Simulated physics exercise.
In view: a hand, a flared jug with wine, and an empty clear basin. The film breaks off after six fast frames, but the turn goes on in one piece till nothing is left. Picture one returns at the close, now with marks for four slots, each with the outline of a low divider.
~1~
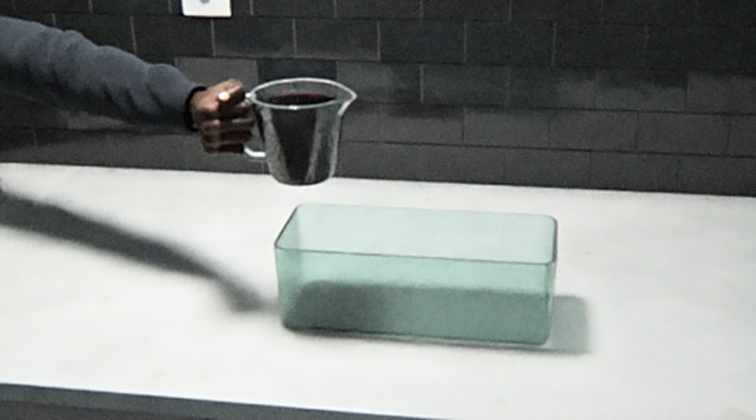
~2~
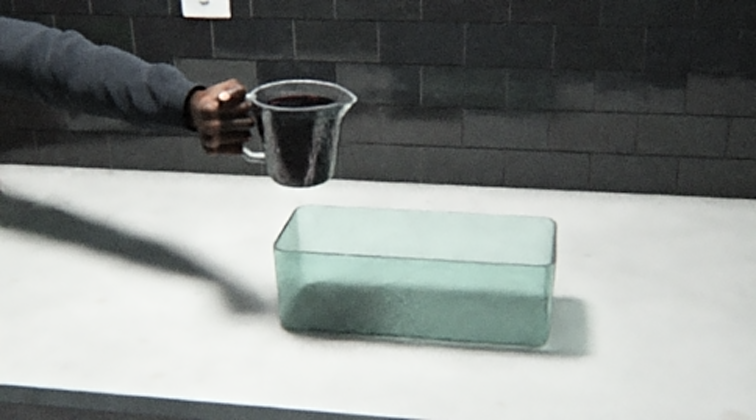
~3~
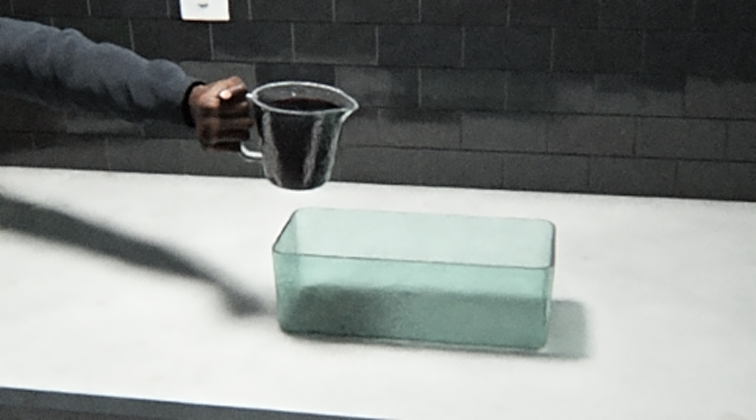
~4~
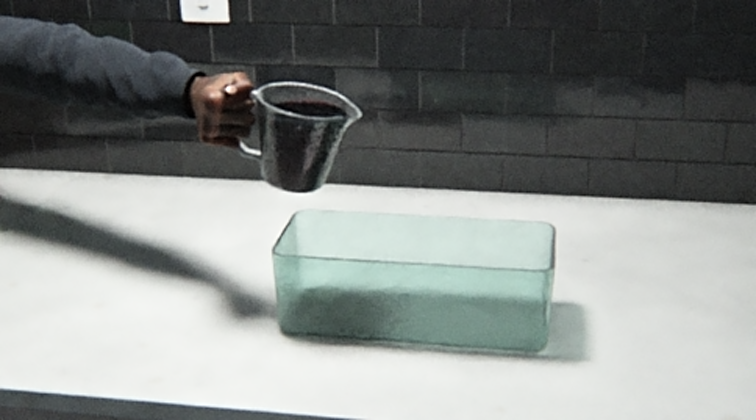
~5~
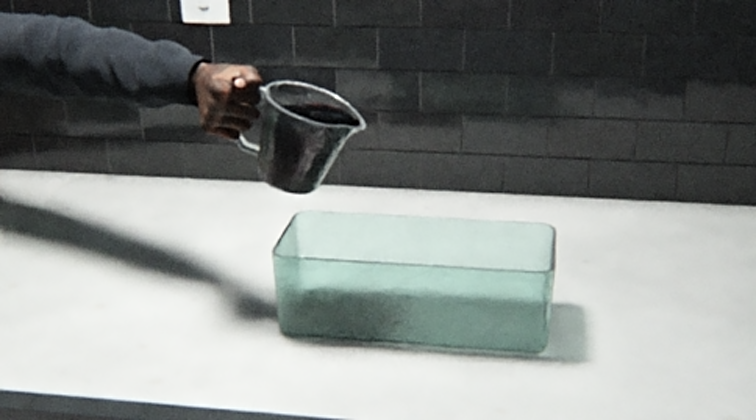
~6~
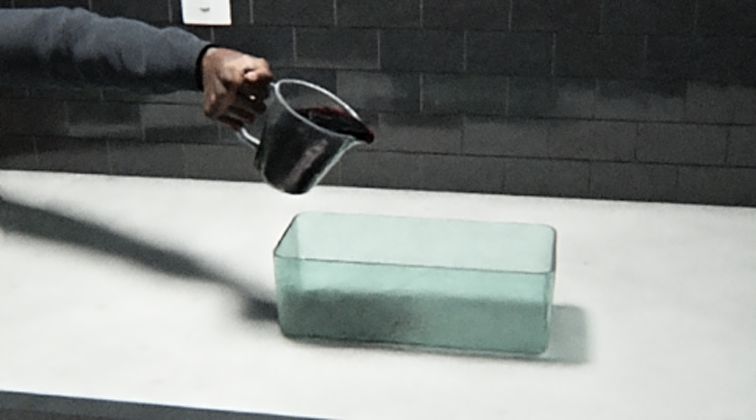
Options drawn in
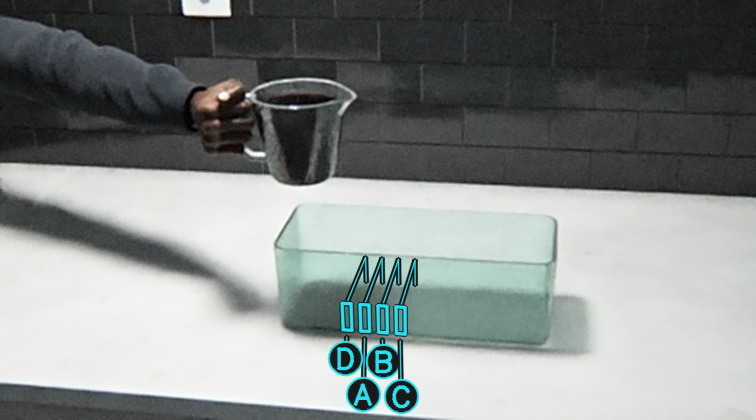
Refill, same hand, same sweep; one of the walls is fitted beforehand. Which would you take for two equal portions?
Best: C.
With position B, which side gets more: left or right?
More ends on the right.
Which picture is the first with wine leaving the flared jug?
In picture 6.
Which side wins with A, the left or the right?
The right one.
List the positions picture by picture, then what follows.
Upright, lip at (354, 97); basin from (282, 323) to (550, 342); nothing has left yet.
Upright, lip at (355, 100); nothing has left yet.
Tipped about 5°, lip at (356, 107); nothing has left yet.
Tipped about 12°, lip at (360, 116); nothing has left yet.
Tipped about 20°, lip at (364, 126); nothing has left yet.
Tipped about 30°, lip at (367, 139); wine is over the lip, down to (367, 139).
On the marked copy, A at (364, 338); B at (382, 339); C at (400, 340); D at (346, 336).
Choosing A, about 9 % ends left of the wall and 91 % right of it.
Choosing B, about 26 % ends left of the wall and 74 % right of it.
Choosing C, about 53 % ends left of the wall and 46 % right of it.
Choosing D, about 4 % ends left of the wall and 95 % right of it.
